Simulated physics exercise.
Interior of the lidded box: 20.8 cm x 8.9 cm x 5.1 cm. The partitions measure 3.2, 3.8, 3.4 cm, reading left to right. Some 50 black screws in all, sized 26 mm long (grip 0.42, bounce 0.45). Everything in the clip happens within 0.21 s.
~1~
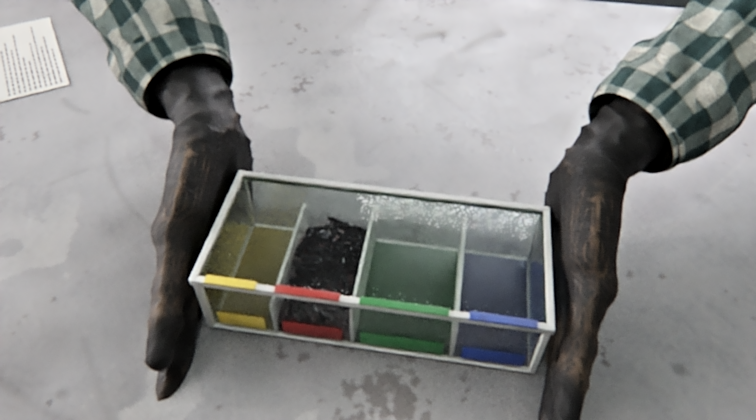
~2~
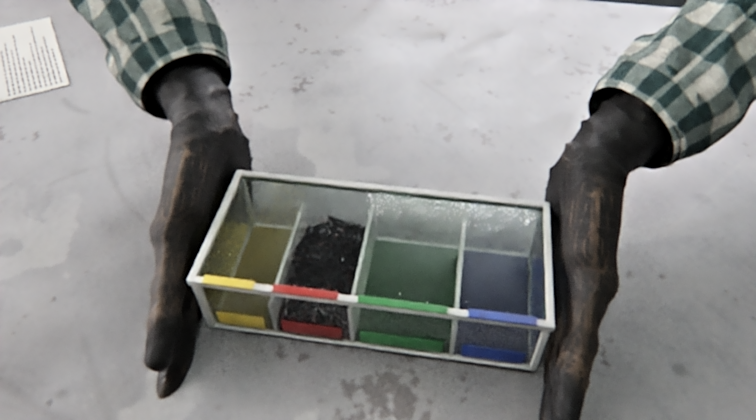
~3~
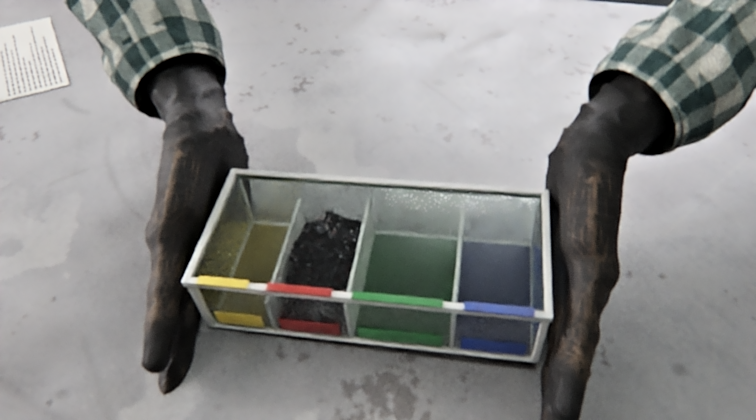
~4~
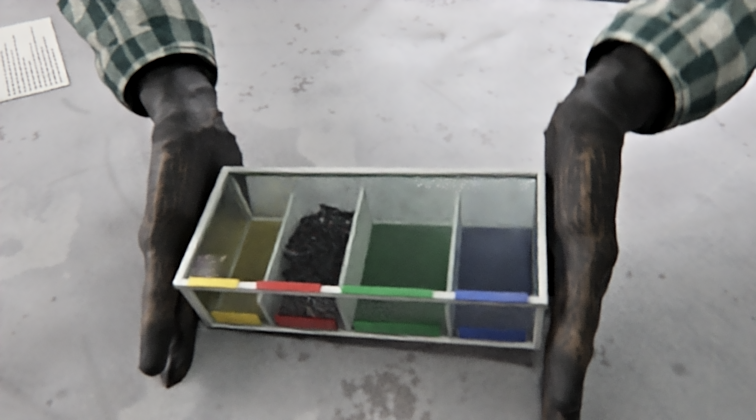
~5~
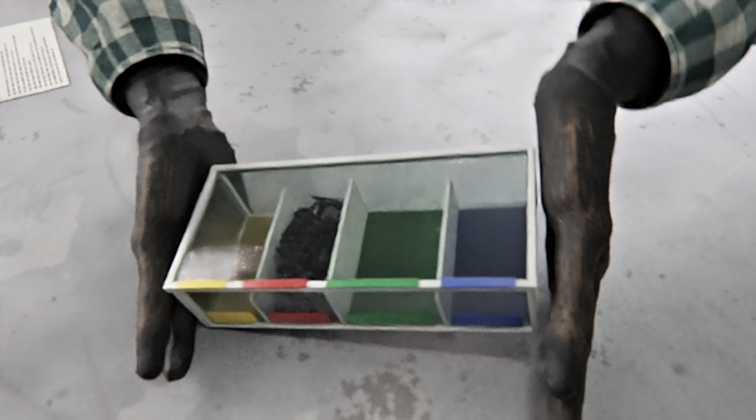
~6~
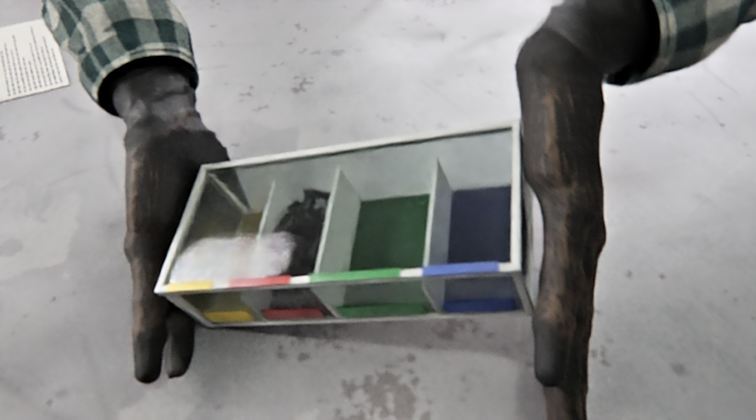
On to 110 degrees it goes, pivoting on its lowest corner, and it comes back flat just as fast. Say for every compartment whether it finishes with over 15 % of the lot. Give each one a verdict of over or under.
Red compartment - over; blue compartment - under; green compartment - under; yellow compartment - over.
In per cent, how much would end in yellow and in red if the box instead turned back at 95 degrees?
In per cent, yellow 45 and red 55.
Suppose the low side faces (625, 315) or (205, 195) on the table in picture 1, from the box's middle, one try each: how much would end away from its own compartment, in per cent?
About 15 and 50 per cent.
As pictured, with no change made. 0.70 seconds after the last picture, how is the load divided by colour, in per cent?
The split is red at 75, blue at 0, green at 0 and yellow at 25 per cent.
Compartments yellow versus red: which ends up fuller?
That would be the red compartment.
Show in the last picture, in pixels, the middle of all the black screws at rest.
Near (293, 299).
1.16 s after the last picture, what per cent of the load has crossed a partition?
Roughly 40 percent of it.
Then, 0.70 s after the last picture, tilt 109 degrees; red 75 %, yellow 25 %.
Then, 1.16 s after the last picture, tilt 47 degrees; red 60 %, yellow 40 %.
Then, 1.70 s after the last picture, tilt 0 degrees; red 55 %, yellow 45 %.
In the end, red 55 %, blue 0 %, green 0 %, yellow 45 %.
